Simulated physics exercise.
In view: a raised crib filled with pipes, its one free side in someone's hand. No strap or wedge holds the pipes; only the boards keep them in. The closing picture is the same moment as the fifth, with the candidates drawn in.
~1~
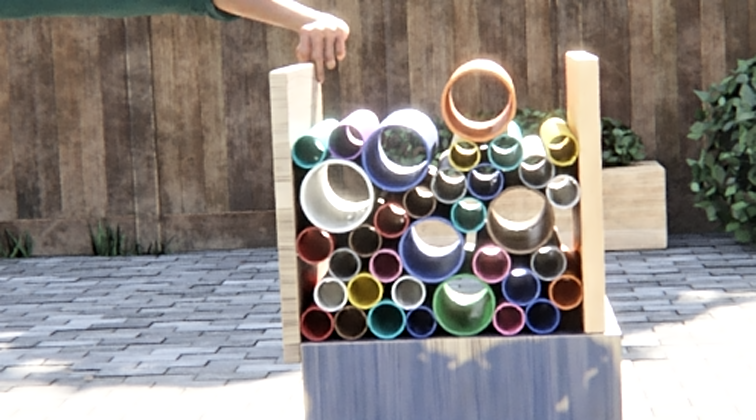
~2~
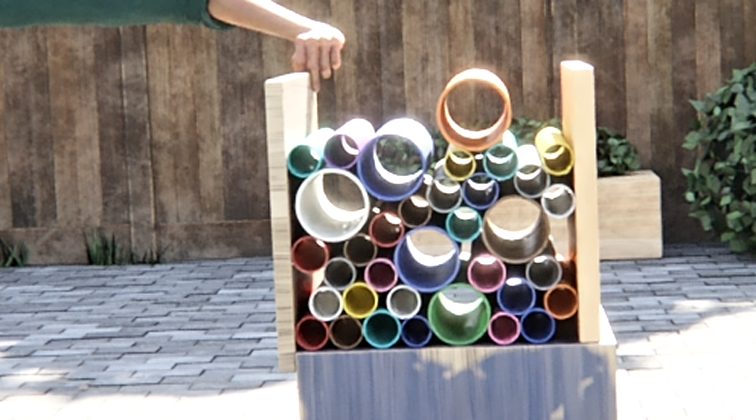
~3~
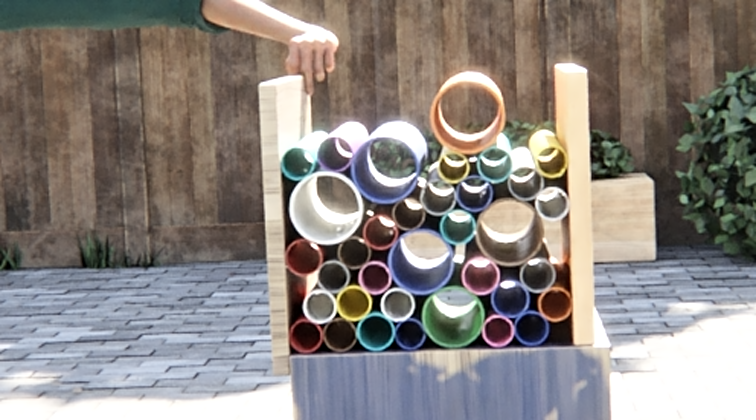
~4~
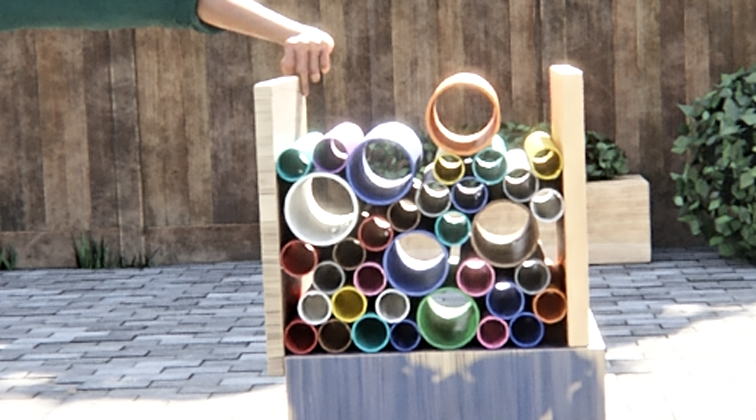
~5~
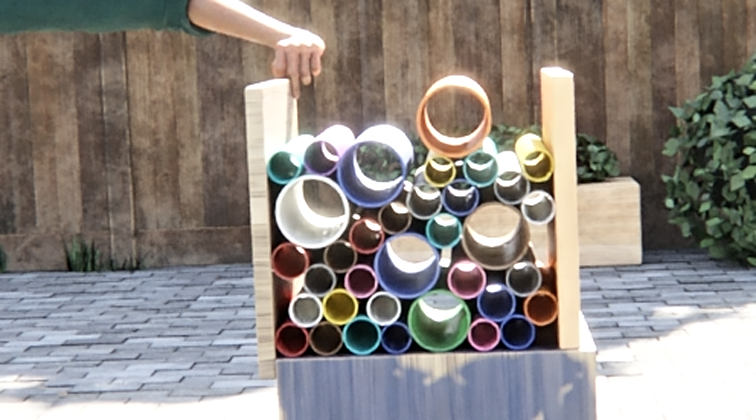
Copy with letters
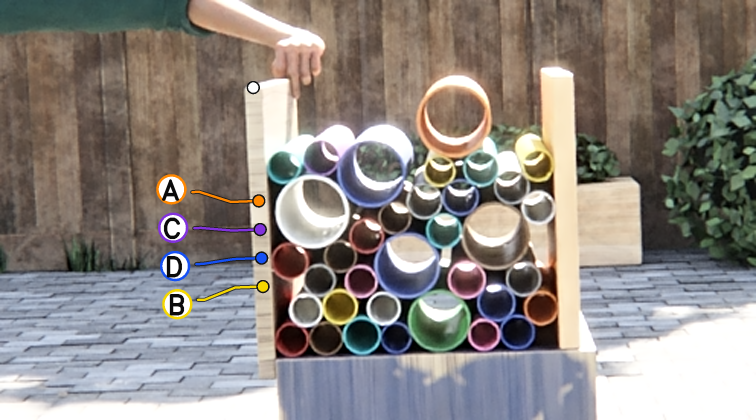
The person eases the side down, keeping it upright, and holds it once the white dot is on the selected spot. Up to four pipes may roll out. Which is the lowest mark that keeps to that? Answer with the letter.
Mark B is as low as it can go.
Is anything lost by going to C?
Yes.
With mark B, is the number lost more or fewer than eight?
Fewer than eight.
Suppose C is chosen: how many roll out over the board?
It comes to one.
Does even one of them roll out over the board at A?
No.
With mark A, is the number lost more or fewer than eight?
At A, fewer than eight.
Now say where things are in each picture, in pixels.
In the first frame, side board (303, 202); a red pipe (317, 324); a pink pipe (509, 319).
In the second frame, a pink pipe (504, 328); an orange pipe (562, 302).
In the third frame, a pink pipe (481, 276); a white pipe (327, 208).
In the fourth frame, a white pipe (548, 206); a yellow pipe (547, 163).
In the fifth frame, side board (279, 217); a red pipe (292, 340); a pink pipe (484, 335).
On the marked copy, A at (259, 201); B at (263, 287); C at (260, 229); D at (262, 258); the white dot at (253, 87).
Following B. Soon after the start, top of the board (267, 170).
Later, top of the board (271, 263).
In the end, top of the board (272, 285), two out over the board.
As for the rest, A none out over the board; C one out over the board; D two out over the board.
